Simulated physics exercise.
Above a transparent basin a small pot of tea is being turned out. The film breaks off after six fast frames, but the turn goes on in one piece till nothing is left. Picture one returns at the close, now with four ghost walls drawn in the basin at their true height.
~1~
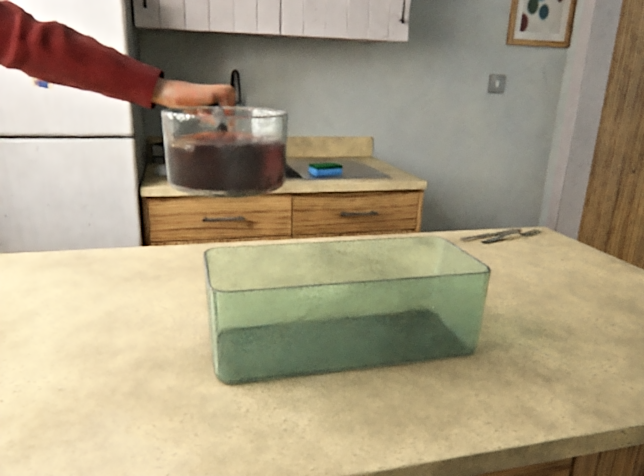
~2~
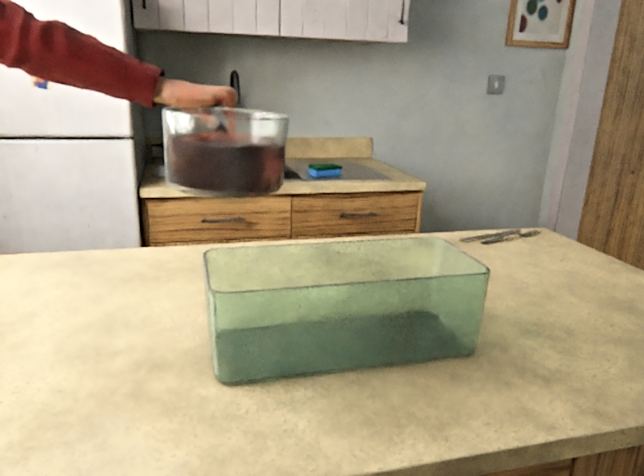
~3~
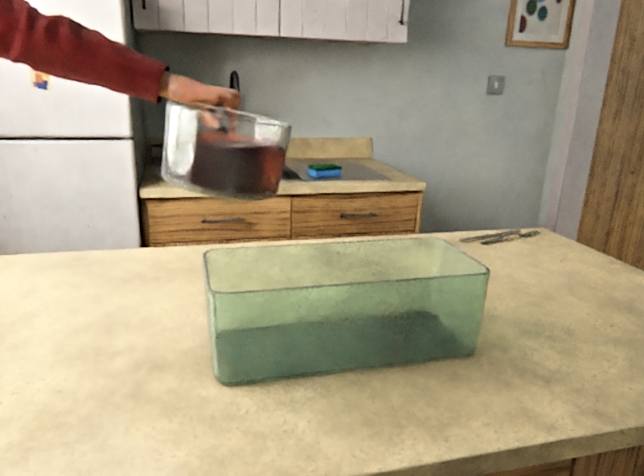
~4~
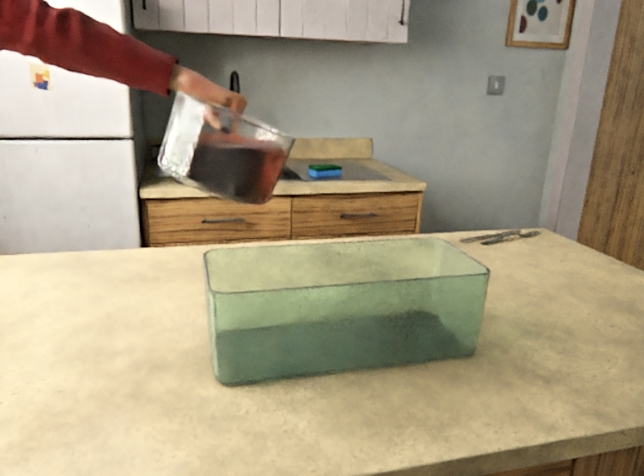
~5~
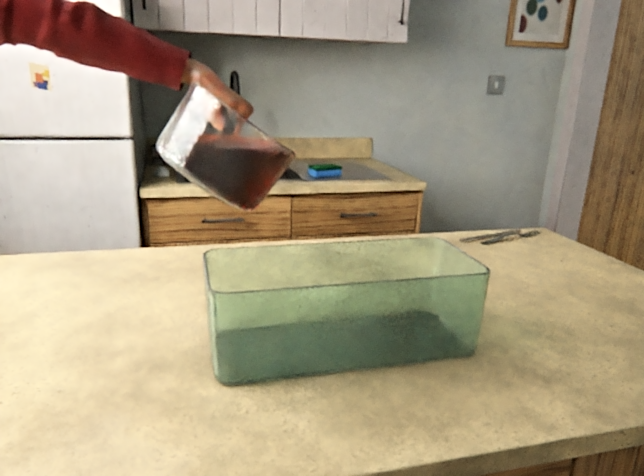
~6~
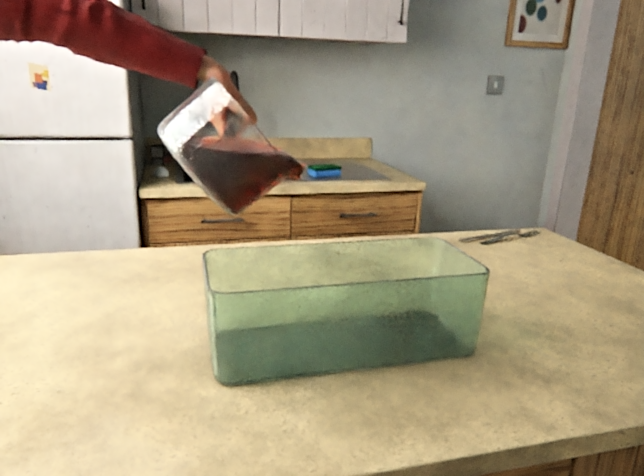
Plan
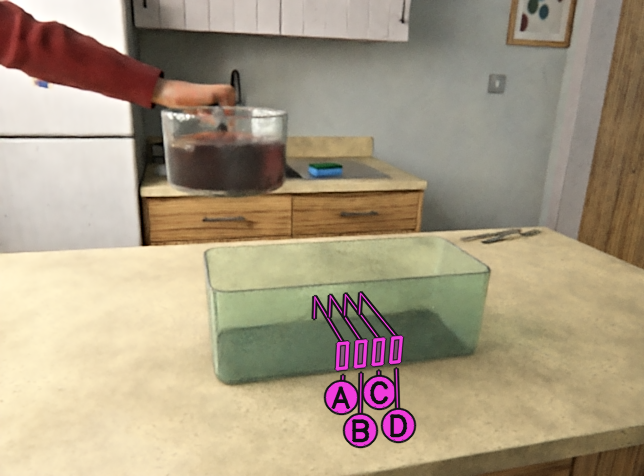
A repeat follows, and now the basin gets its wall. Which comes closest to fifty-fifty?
The best position is A.
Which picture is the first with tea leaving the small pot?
In picture 6.
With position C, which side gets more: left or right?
More ends on the left.
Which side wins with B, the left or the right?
The left one.
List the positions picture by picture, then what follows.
The first frame shows upright, lip at (284, 112); basin from (215, 380) to (474, 350); nothing has left yet.
The second frame shows tipped about 3°, lip at (285, 116); nothing has left yet.
The third frame shows tipped about 10°, lip at (288, 124); nothing has left yet.
The fourth frame shows tipped about 21°, lip at (292, 137); nothing has left yet.
The fifth frame shows tipped about 35°, lip at (292, 152); nothing has left yet.
The sixth frame shows tipped about 50°, lip at (288, 170); tea is over the lip, down to (293, 176).
On the marked copy, A at (342, 375); B at (361, 373); C at (378, 371); D at (396, 369).
If A is chosen, about 45 % ends left of the wall and 54 % right of it.
If B is chosen, about 80 % ends left of the wall and 17 % right of it.
If C is chosen, about 88 % ends left of the wall and 9 % right of it.
If D is chosen, about 86 % ends left of the wall and 12 % right of it; 3 % is lost outside.
